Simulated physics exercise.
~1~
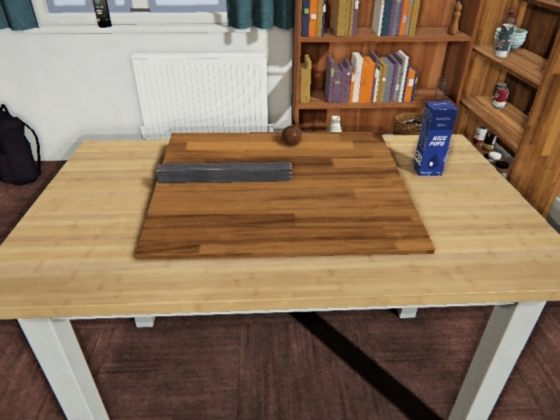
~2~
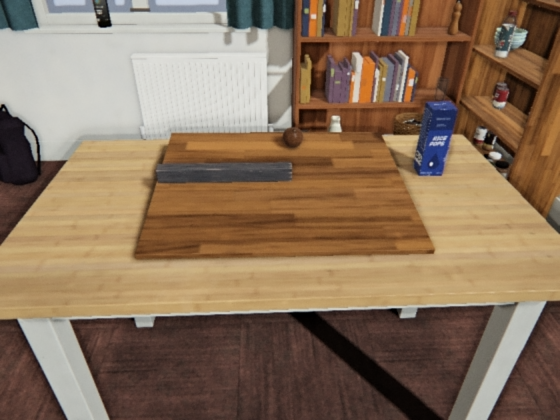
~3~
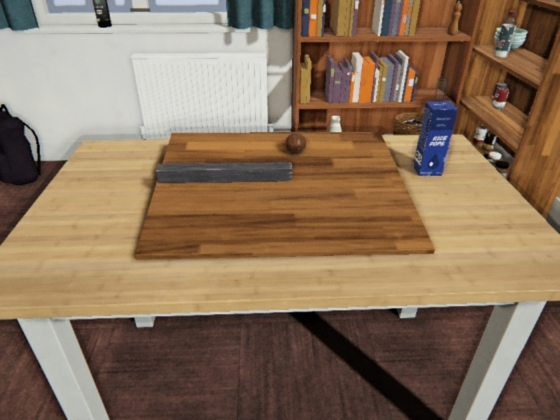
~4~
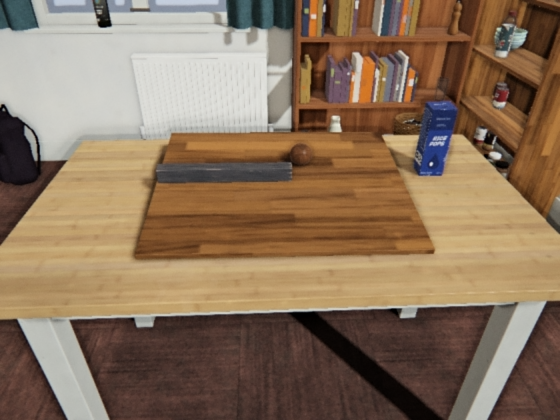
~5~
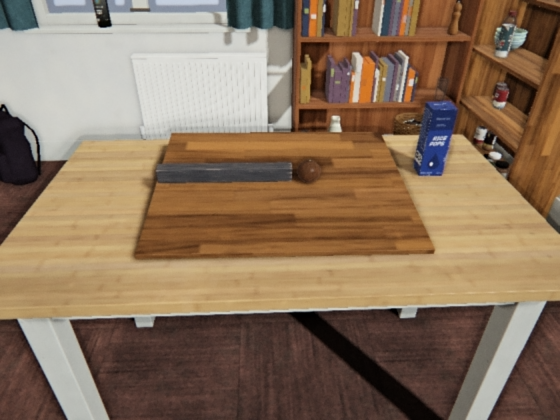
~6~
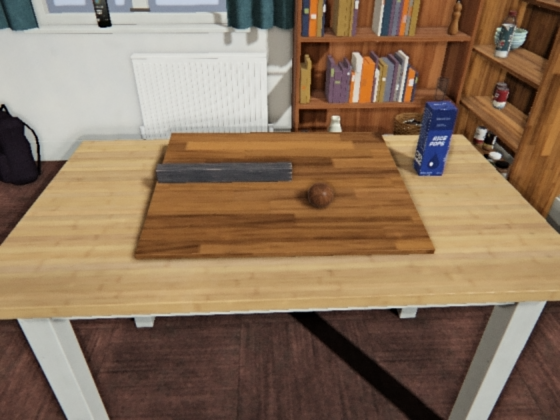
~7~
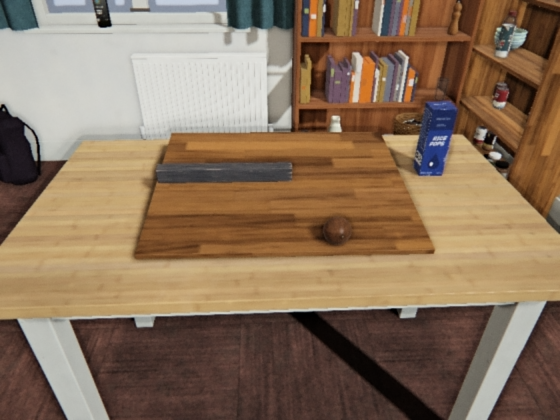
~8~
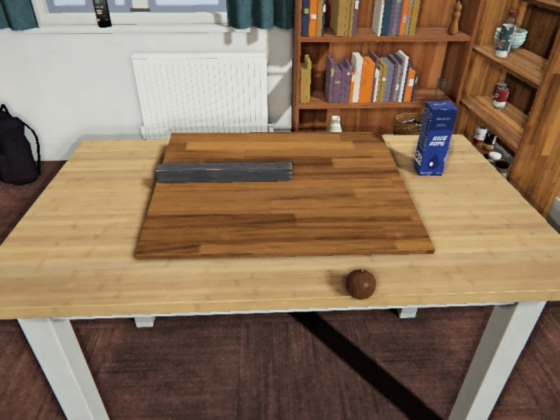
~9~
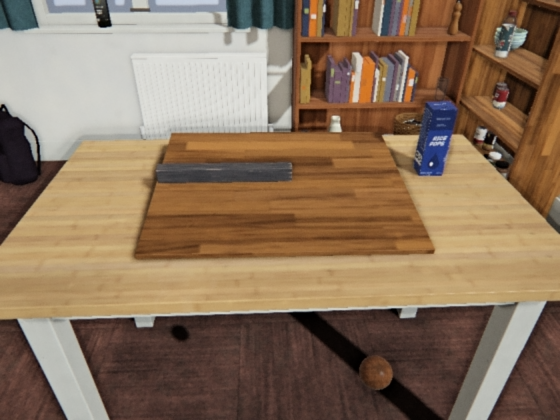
In a room with a radiator and bookshelves, a wooden board lies on a pale table, with a dark grey block fixed across its left side and a blue carton standing to the right. A small, round brown onion sits at the far edge of the board and begins to roll slowly toward the viewer. It passes close by the right end of the block, drifting slightly right. Picking up speed, it crosses the open wood and leaves the board at the near side. Finally it drops past the table's front edge toward the floor, while the carton stays standing in place.
